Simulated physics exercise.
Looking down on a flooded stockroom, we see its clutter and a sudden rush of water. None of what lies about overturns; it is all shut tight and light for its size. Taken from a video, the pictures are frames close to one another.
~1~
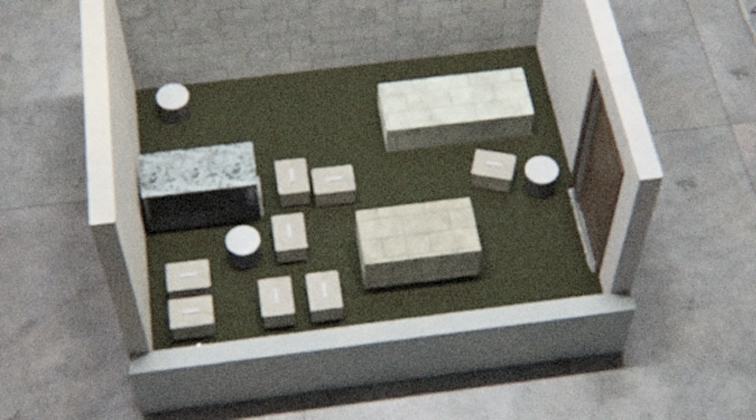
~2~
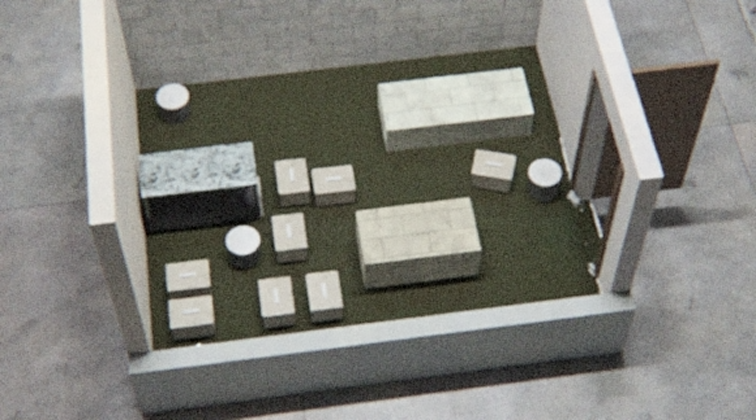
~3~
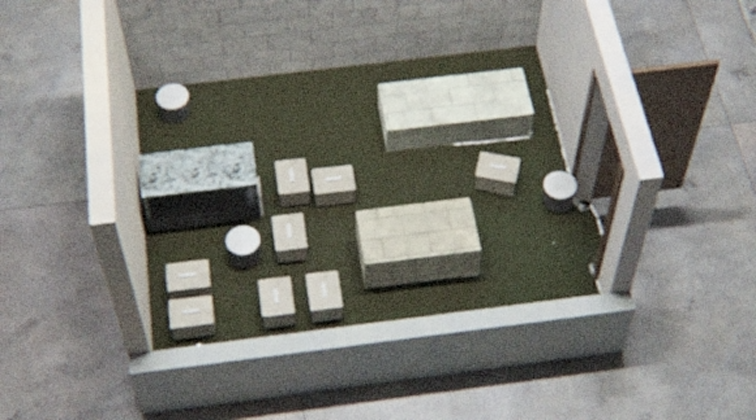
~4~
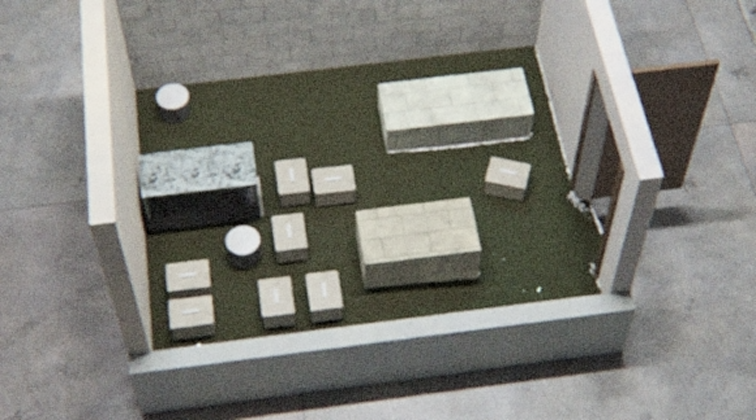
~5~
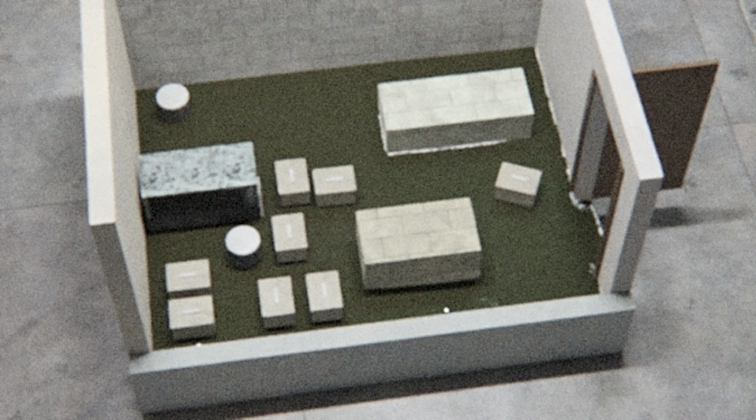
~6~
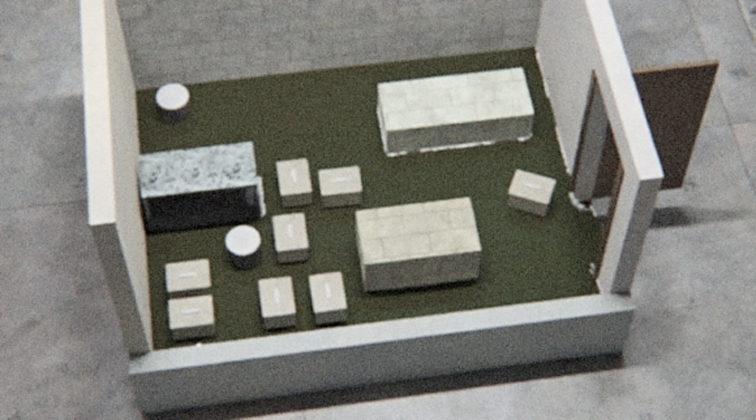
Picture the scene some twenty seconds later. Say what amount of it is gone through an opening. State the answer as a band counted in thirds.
Answer: Between one and two thirds.
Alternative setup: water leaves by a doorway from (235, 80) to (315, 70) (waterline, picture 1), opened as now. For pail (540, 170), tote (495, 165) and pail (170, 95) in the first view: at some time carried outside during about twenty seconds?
Retained; lost; lost.
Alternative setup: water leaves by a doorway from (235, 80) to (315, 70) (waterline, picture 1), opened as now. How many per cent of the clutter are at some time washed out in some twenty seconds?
I make it 60 per cent.
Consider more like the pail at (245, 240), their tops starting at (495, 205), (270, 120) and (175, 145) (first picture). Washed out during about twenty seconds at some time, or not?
Sure - one by one that's out of the room, then out of the room, then in the room.
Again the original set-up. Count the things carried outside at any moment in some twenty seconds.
7.
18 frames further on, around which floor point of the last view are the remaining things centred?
Estimate: Close to (338, 269) px.
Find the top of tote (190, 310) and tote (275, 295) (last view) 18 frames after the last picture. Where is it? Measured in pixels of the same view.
The first should be around (225, 317) and the second around (476, 289).
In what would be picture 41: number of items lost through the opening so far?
The number works out to 6.
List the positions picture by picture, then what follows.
In the first picture, a tote at (494, 165), afloat; a tote at (334, 179) floats; 0 of 11 have shifted.
In the second picture, a tote at (494, 165), afloat; a tote at (334, 179) floats; 0 of 11 have shifted.
In the third picture, a tote at (498, 167), afloat, close to its start; a tote at (334, 179) floats; 1 of 11 have shifted.
In the fourth picture, a tote at (508, 173) floats, close to its start; a tote at (334, 179) floats; 2 of 11 have shifted.
In the fifth picture, a tote at (519, 179), afloat, close to its start; a tote at (334, 180) floats; 2 of 11 have shifted.
In the sixth picture, a tote at (532, 187), afloat, a stride from its start; a tote at (340, 181) floats, close to its start; 3 of 11 have shifted.
A moment on, 2 of 11 are out; 9 afloat.
Next, 3 of 11 are out; 8 afloat.
Later, 6 of 11 are out; 5 afloat.
In the end, 7 of 11 are out; 4 afloat.
